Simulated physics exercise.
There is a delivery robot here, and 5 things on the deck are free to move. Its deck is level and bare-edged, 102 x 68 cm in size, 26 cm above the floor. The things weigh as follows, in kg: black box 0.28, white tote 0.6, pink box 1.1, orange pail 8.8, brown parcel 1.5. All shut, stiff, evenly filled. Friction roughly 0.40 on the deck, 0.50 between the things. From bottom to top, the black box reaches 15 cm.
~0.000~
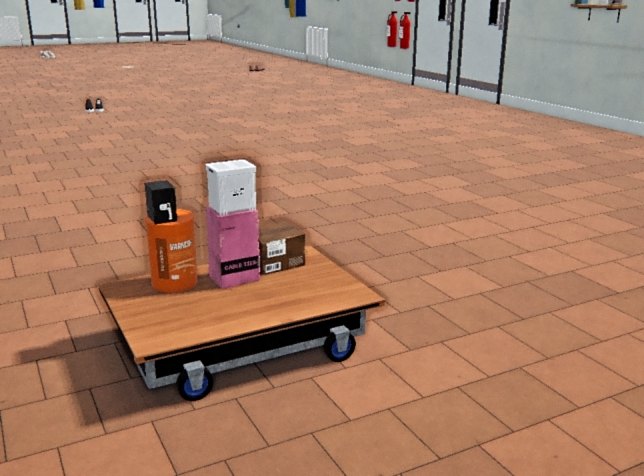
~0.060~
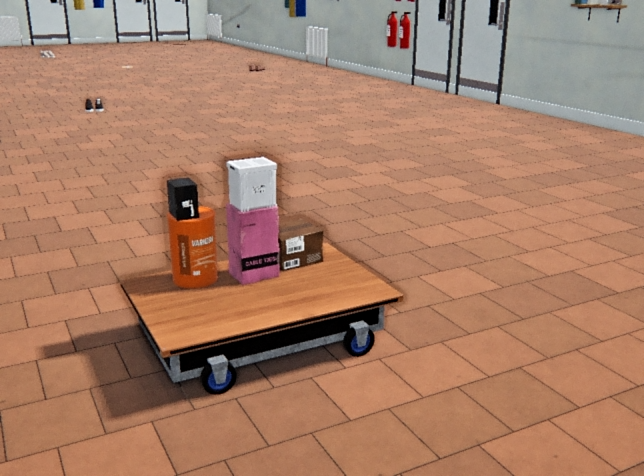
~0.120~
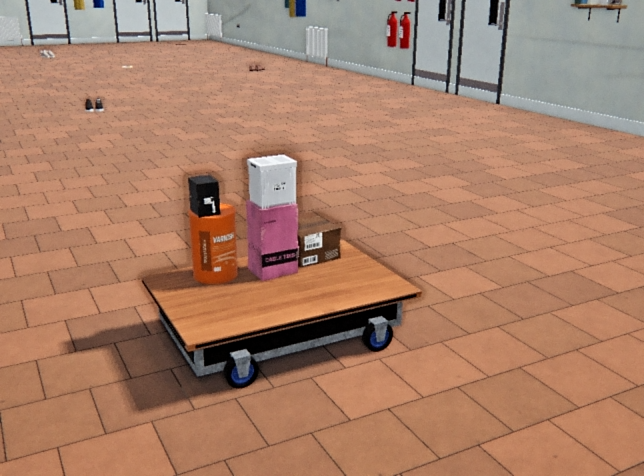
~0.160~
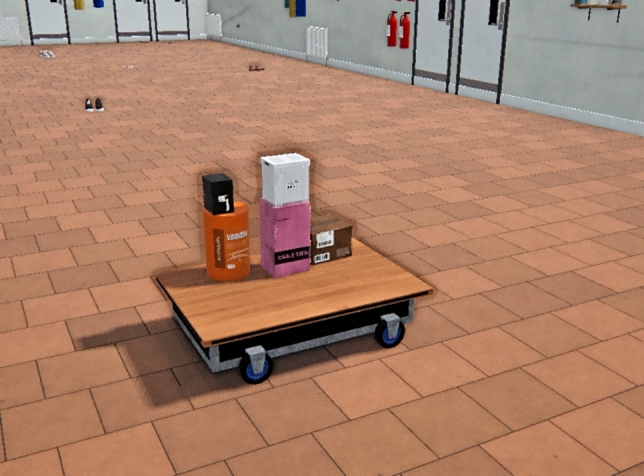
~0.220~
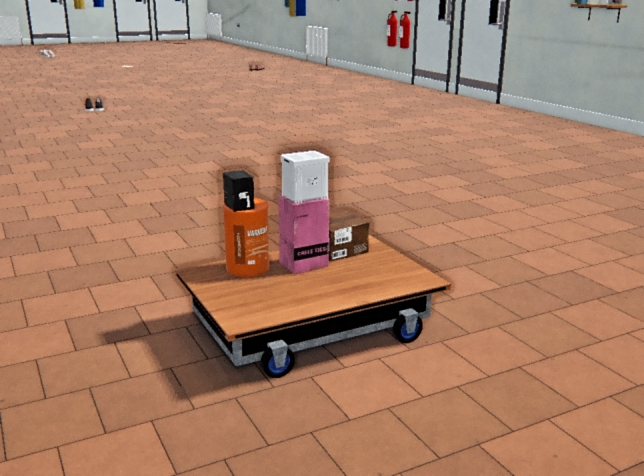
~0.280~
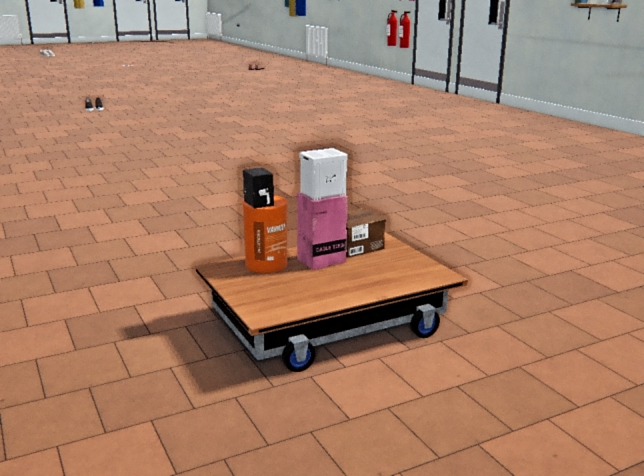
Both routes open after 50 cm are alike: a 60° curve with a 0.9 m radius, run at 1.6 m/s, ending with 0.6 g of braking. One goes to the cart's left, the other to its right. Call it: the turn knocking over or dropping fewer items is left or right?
Left.
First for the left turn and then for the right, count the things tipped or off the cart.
Going left: 2; going right: 3.
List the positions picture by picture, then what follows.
In the first frame, cart has run 0 cm; black box (161, 202); white tote (232, 187).
In the second frame, cart has run 10 cm; brown parcel (292, 244); pink box (253, 241).
In the third frame, cart has run 19 cm; orange pail (214, 243); brown parcel (310, 241).
In the fourth frame, cart has run 26 cm; pink box (285, 235); orange pail (227, 241).
In the fifth frame, cart has run 35 cm; brown parcel (338, 236); pink box (304, 232).
In the sixth frame, cart has run 45 cm; black box (258, 188); white tote (323, 174).
Turning left. Around 0.78 s, cart has run 125 cm, turned 38°; white tote at 27° to upright near (426, 151); pink box at 27° to upright; brown parcel shifted 18 cm.
Around 1.08 s, cart has run 173 cm, turned 60°; white tote now off the cart; pink box on its side; brown parcel shifted 21 cm.
Finally (1.9 s), off the cart, white tote; on their side or leaning hard on the deck, pink box; not toppled but over 10 cm from the start, black box, orange pail and brown parcel. In the last view, black box near (362, 134), white tote near (526, 227).
Turning right instead, white tote, pink box and brown parcel tipped over or off the cart, 3 of 5 in all.
